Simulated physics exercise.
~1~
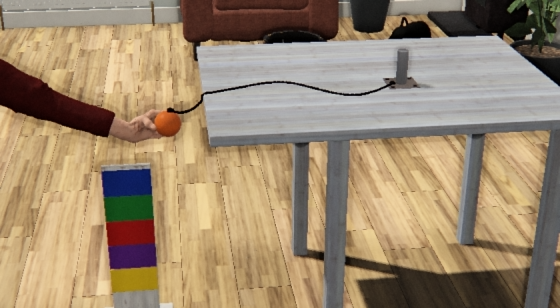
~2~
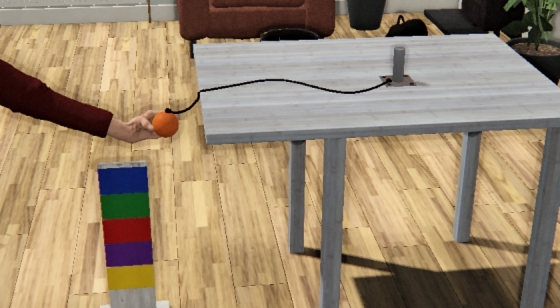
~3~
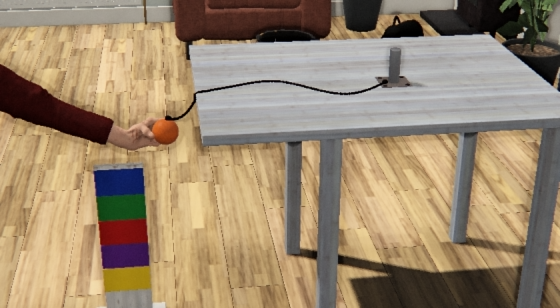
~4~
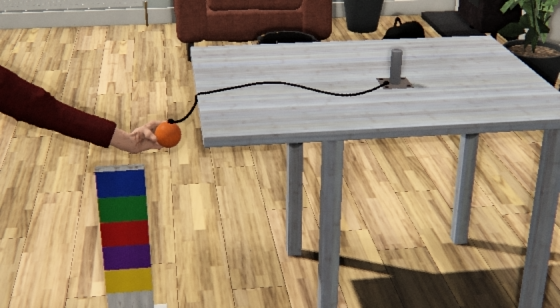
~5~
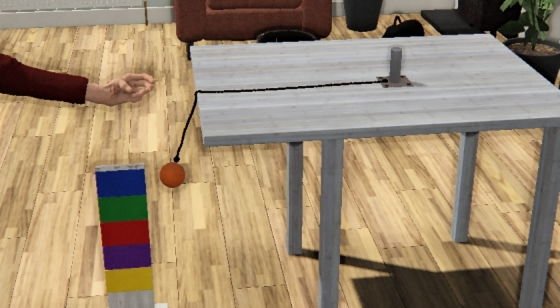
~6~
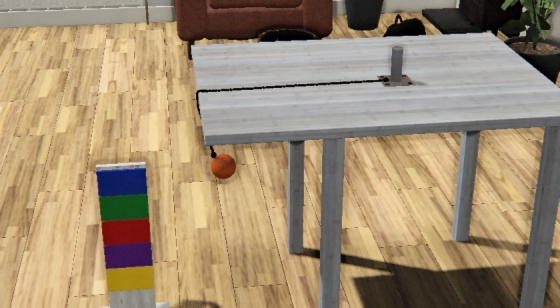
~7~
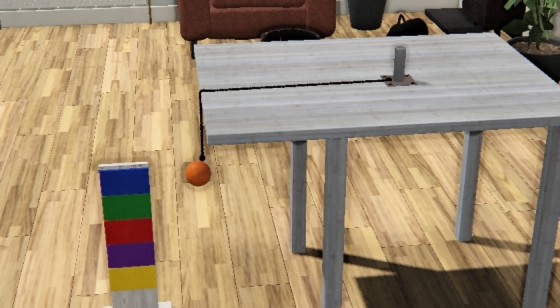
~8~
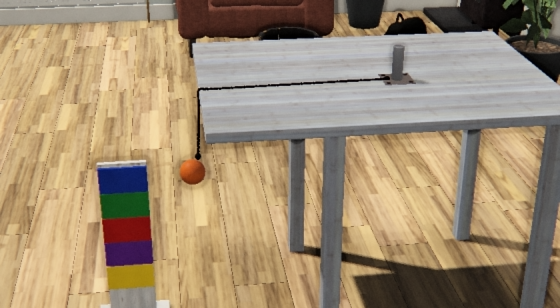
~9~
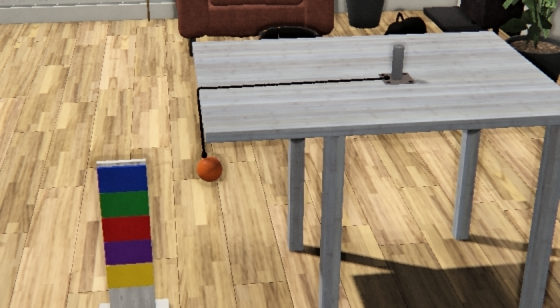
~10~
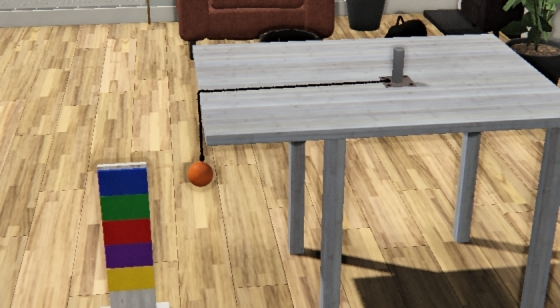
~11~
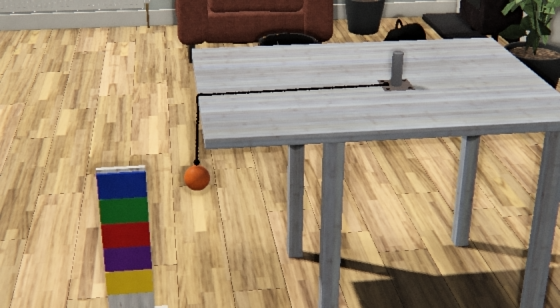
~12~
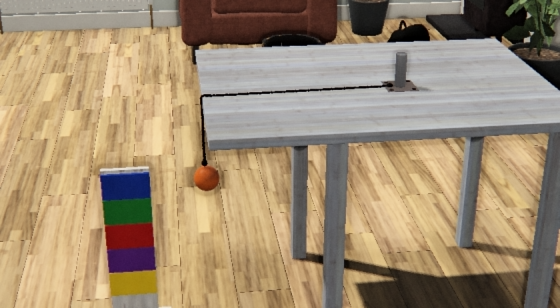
In a room with a light wooden floor, a hand holds an orange ball on a dark cord just past the left edge of a grey table, near an upright board with blue, green, red, purple and yellow bands. The cord runs slackly across the tabletop to a small post. The fingers open, the ball drops a little, and the hand draws back out of view. Pulling the cord straight, the ball swings right toward the table, then back left. It sways slightly beneath the edge and ends hanging there, level with the blue band.
